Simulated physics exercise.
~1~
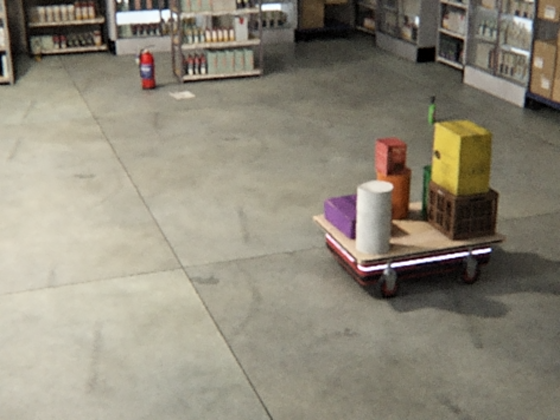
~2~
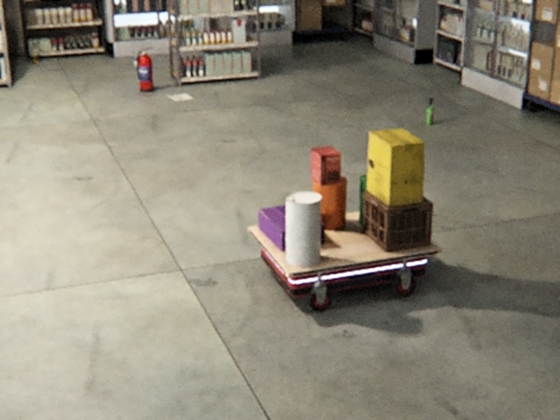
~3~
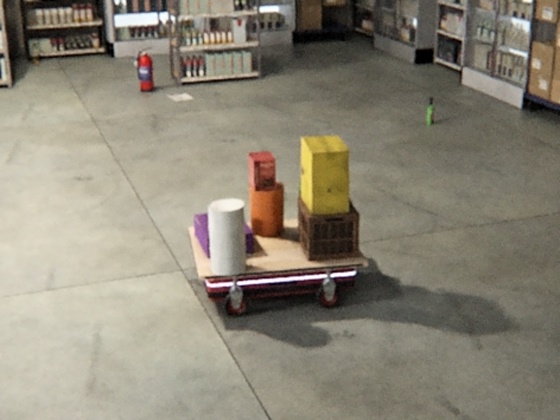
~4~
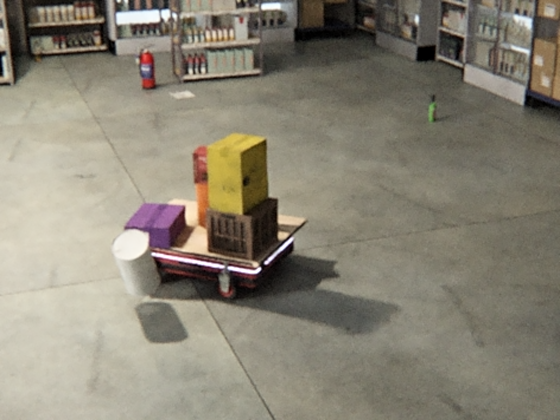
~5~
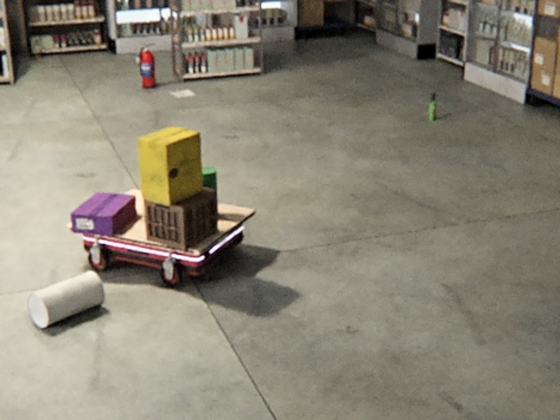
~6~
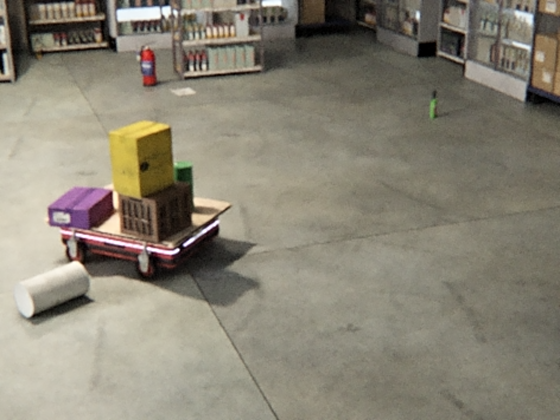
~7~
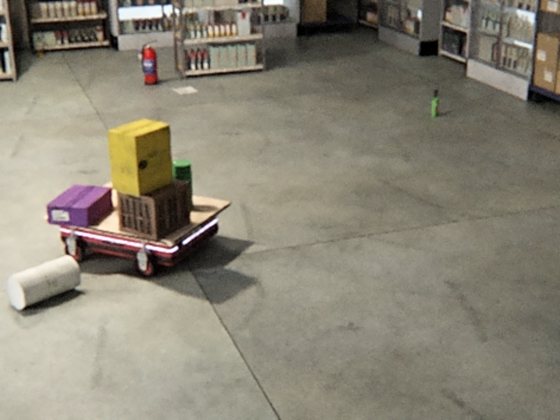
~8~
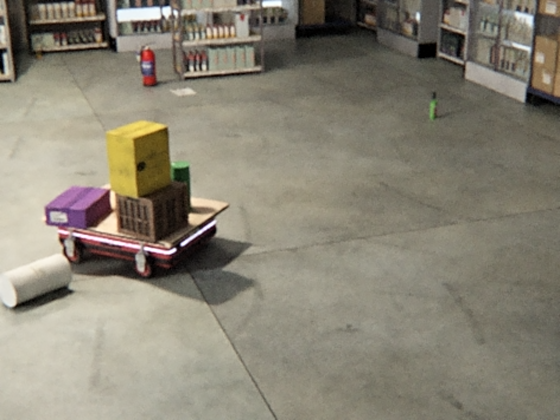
A cart loaded with boxes and containers rolled left across a warehouse floor and turned, and a white canister tipped off its edge onto the concrete. The cart stopped with the yellow box still atop the brown crate, while the canister rolled slightly farther left.
